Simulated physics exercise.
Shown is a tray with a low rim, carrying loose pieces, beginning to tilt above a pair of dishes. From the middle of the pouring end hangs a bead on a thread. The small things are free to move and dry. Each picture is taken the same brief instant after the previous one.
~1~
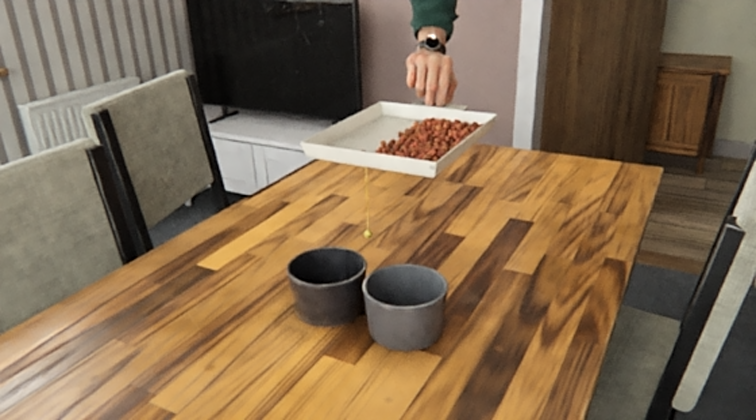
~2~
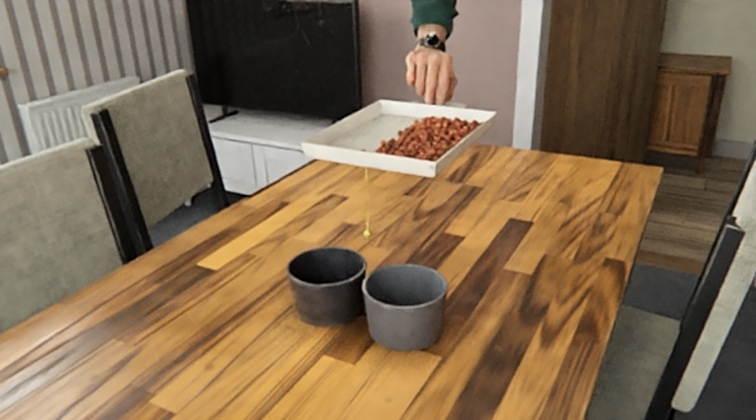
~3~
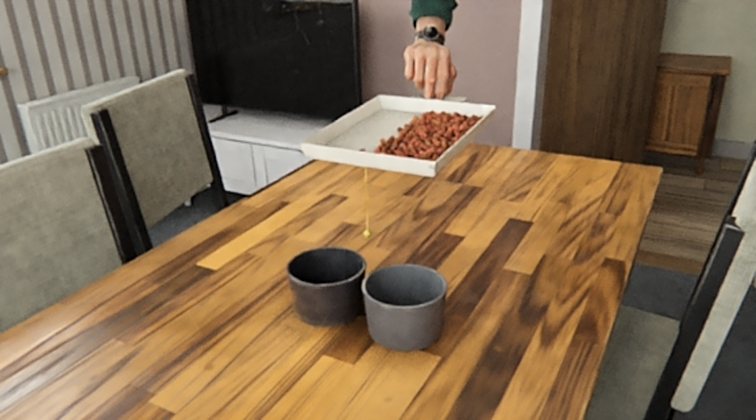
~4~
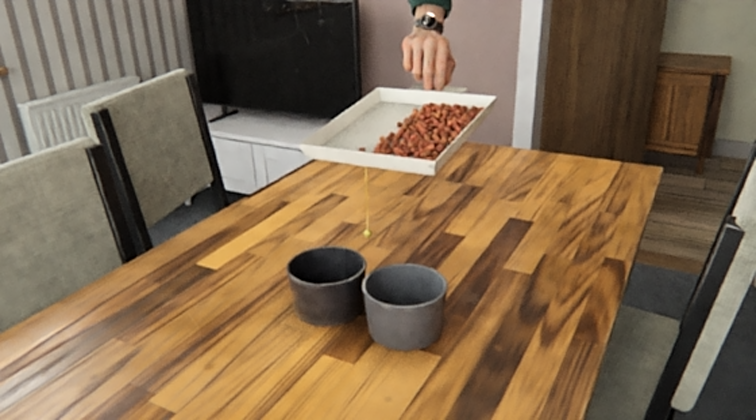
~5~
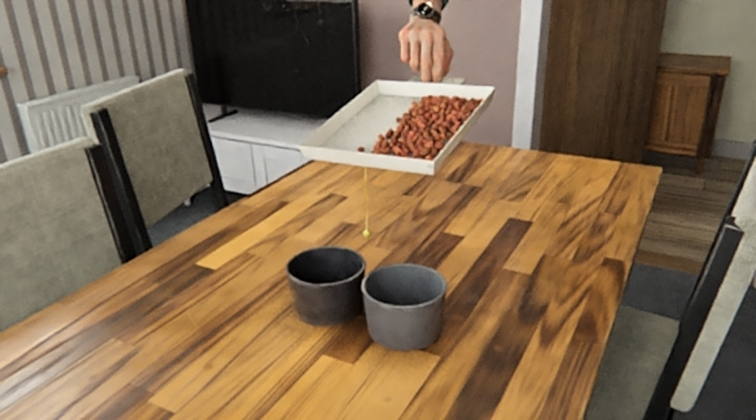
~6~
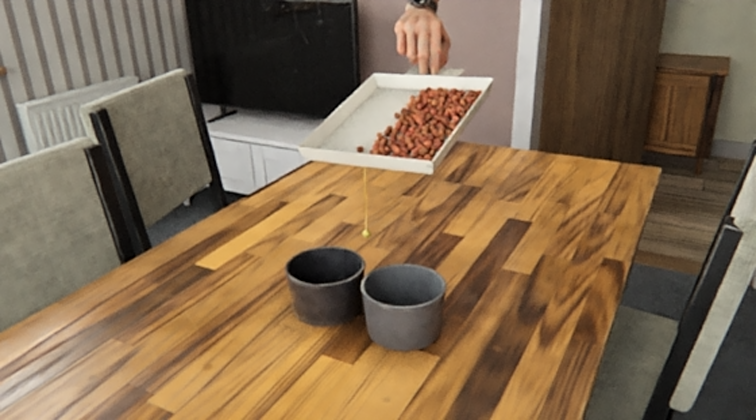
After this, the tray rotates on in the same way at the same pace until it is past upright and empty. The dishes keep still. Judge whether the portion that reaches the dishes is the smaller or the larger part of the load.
Majority caught.
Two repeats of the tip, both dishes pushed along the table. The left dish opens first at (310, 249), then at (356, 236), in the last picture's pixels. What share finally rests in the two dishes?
In order: 80 percent and 0 percent.
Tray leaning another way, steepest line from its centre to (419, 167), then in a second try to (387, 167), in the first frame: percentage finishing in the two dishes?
Well, 10 percent for one and then 80 percent for the other.
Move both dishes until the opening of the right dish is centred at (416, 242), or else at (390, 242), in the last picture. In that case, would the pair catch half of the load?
Try 1: Not up to half; try 2: Not up to half.
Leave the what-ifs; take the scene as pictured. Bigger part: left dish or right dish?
That would be the left of the two, then.
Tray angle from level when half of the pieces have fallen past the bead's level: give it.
About 110 degrees.
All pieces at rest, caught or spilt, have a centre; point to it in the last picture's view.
Once it all stops, the middle lies near (328, 302).
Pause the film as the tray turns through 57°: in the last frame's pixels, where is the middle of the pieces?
Near the pixel (376, 134).
Just after the last frame, tray tipped steeply; every one on the tray.
A moment on, tray tipped right over; almost all on the tray; just a few in the left dish.
Further on, tray tipped past a quarter turn; roughly a quarter in the right dish; roughly half in the left dish; roughly a third outside both.
When it is over, tray tipped past a quarter turn; roughly a quarter in the right dish; roughly half in the left dish; roughly a third outside both.
